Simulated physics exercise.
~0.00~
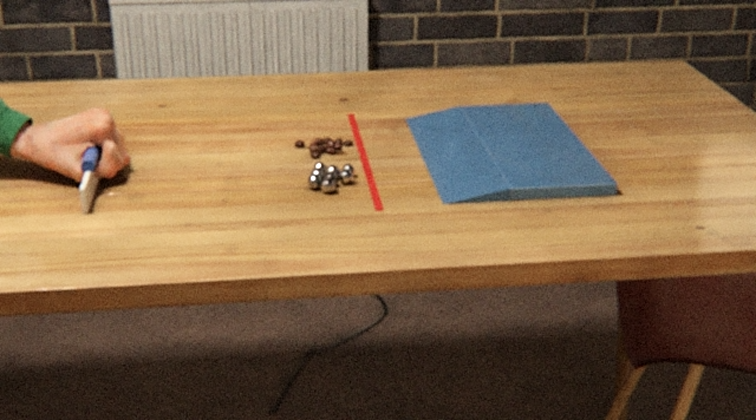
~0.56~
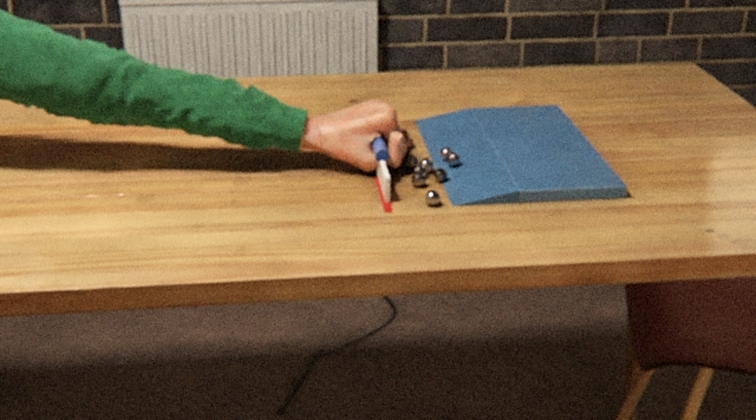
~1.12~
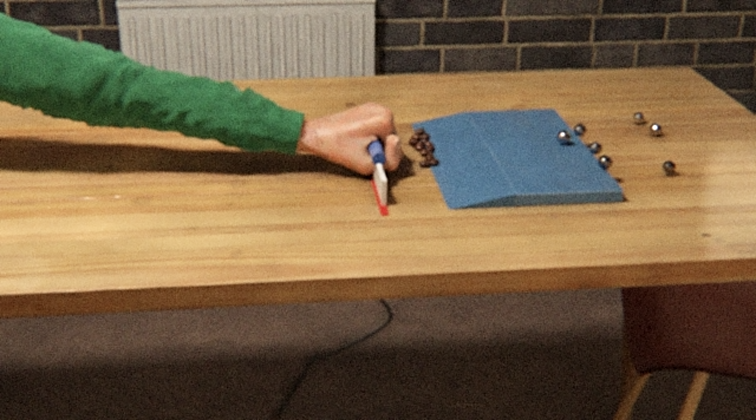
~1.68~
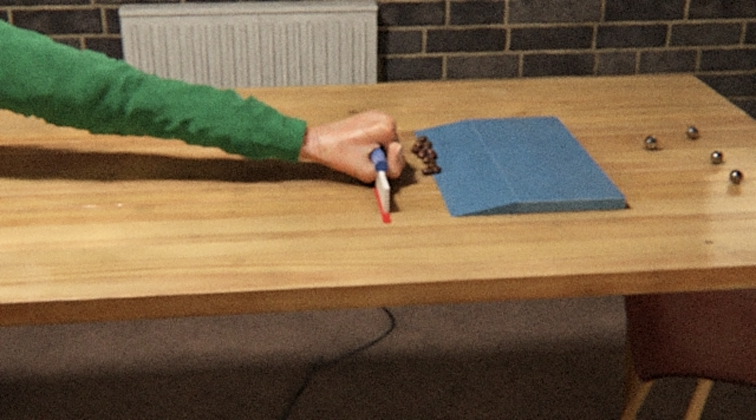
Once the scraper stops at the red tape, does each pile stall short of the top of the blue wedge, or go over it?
The silvery balls at the front roll over the top and onto the table beyond. The brown bits at the back stall short of the top, around the near edge of the wedge.
